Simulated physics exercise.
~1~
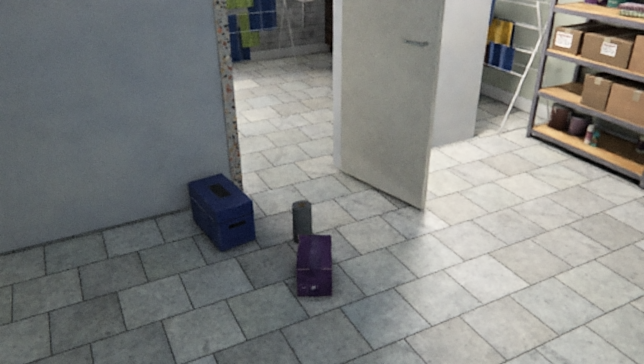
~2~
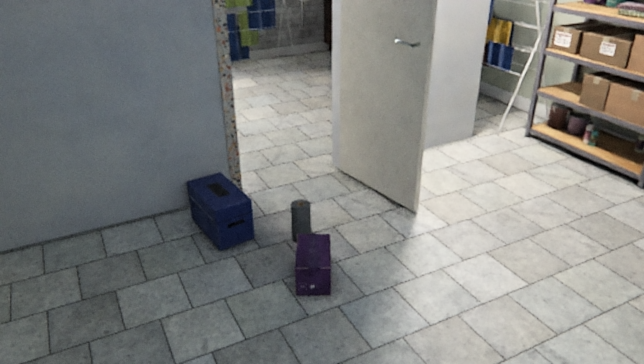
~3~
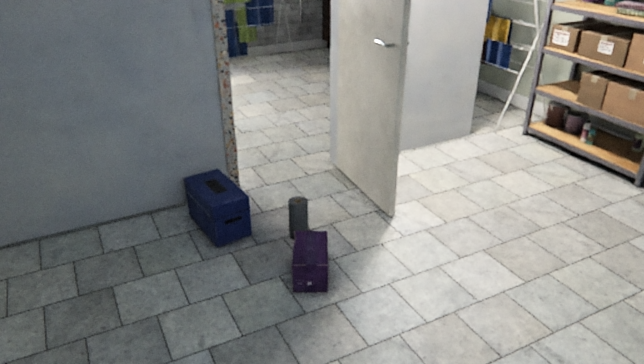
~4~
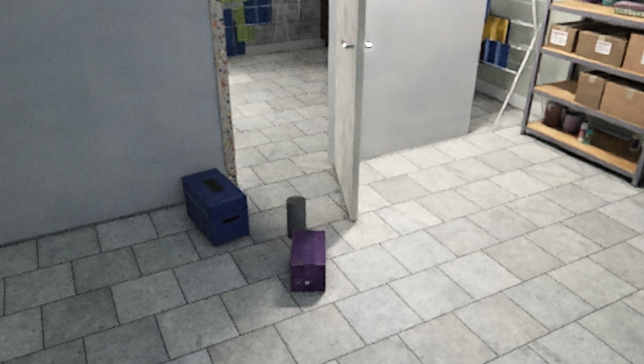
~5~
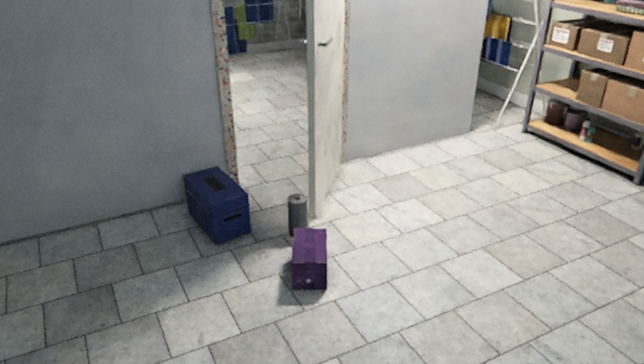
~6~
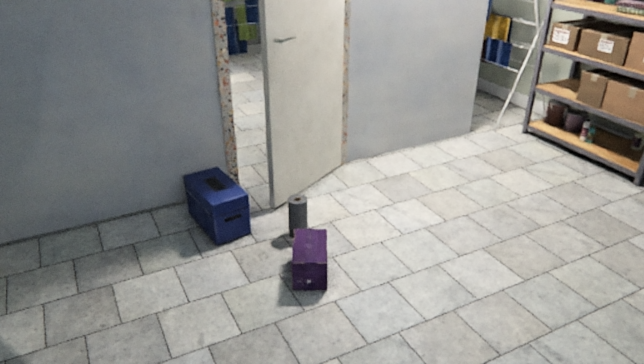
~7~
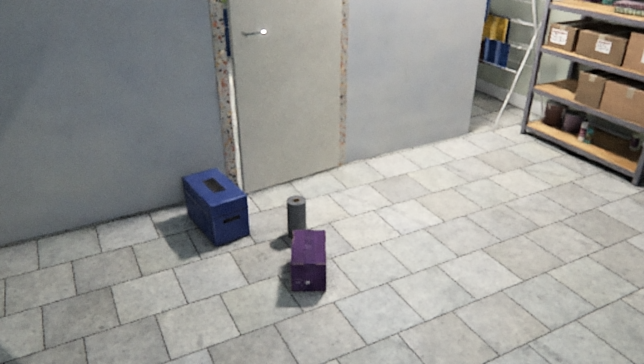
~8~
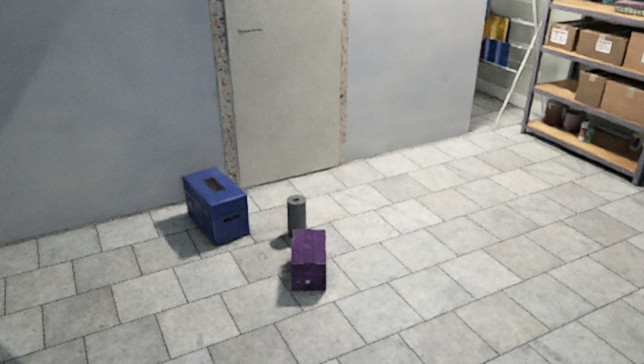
The door swings steadily shut in its frame, clearing the toolbox, roll and purple box.
